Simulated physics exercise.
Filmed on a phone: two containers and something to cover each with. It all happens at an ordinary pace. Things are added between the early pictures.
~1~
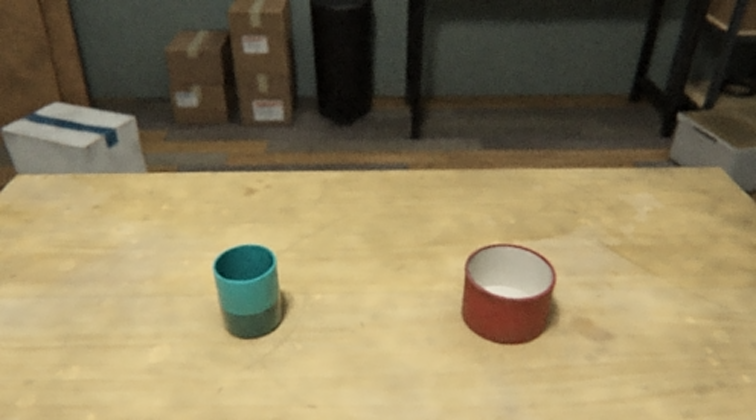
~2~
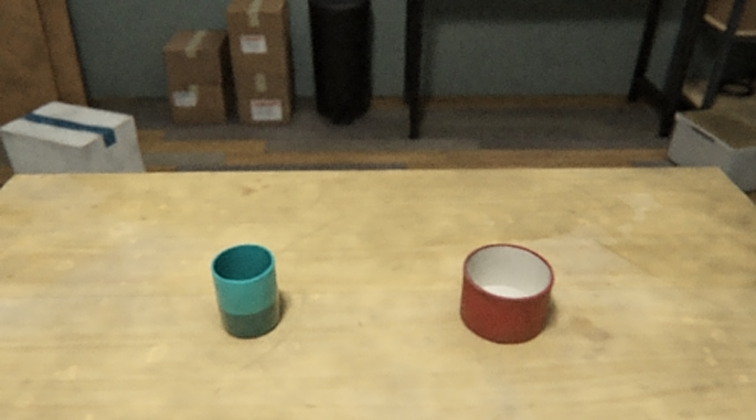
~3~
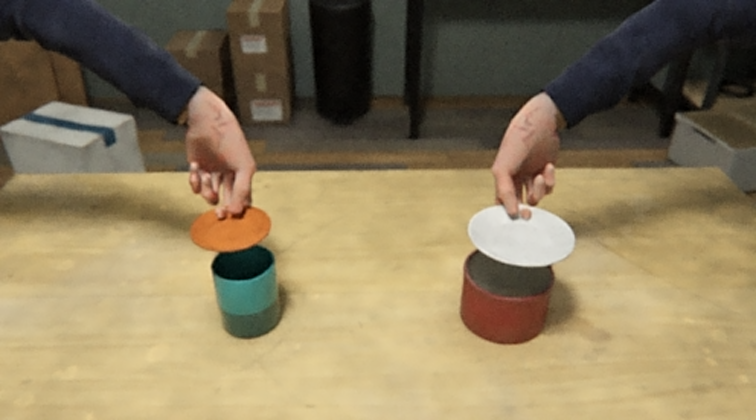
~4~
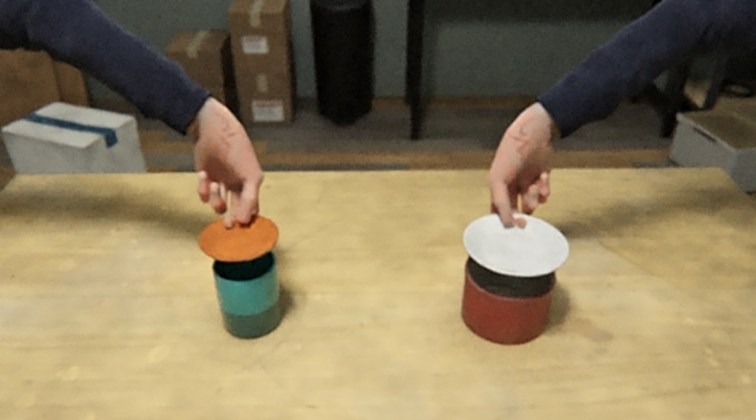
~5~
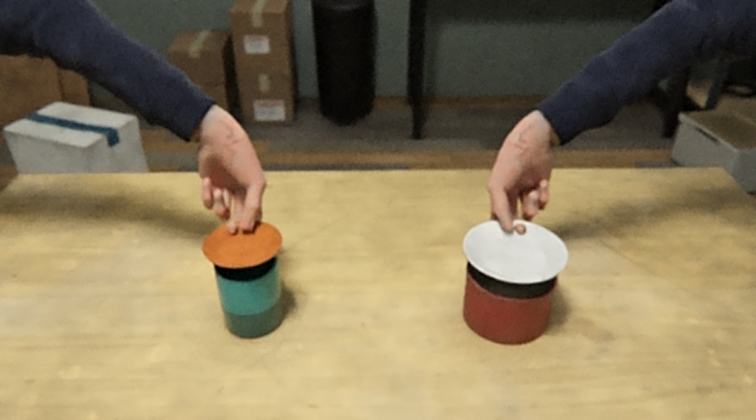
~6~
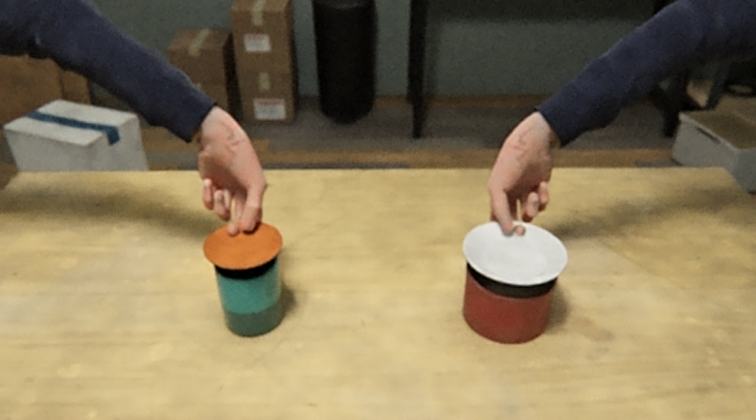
At the start, a teal mug on the left and a red pot on the right stand uncovered on a wooden table. Two hands then appear, holding an orange saucer above the mug and a white plate above the pot. They lower both covers slightly onto the containers and keep holding them.
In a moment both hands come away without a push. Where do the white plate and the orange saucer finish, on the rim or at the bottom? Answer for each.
The white plate rests on the rim and the orange saucer rests on the rim.
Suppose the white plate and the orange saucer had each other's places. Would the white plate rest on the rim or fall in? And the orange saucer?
The white plate sits on the rim, the orange saucer falls in.
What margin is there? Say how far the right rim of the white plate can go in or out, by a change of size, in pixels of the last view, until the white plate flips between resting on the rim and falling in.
About 8 pixels left.
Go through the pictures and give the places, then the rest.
Right pot (507, 293), in the first picture.
Left mug (247, 291), in the second picture.
Still on the way; white plate (520, 239); right pot (505, 293), in the third picture.
Still on the way; orange saucer (240, 240); left mug (248, 292), in the fourth picture.
Still on the way; white plate (514, 254); right pot (508, 293), in the fifth picture.
In place, still held; white plate (514, 256); orange saucer (244, 248); left mug (250, 290), in the sixth picture.
Then, 0.10 s past the last view, white plate moving near (512, 264); orange saucer travelled a little near (245, 257).
Then, 0.16 s past the last view, white plate sitting on the rim near (512, 264); orange saucer sitting on the rim near (245, 257).
Finally, the white plate covers the opening, near (512, 264); the orange saucer covers the opening, near (245, 257).
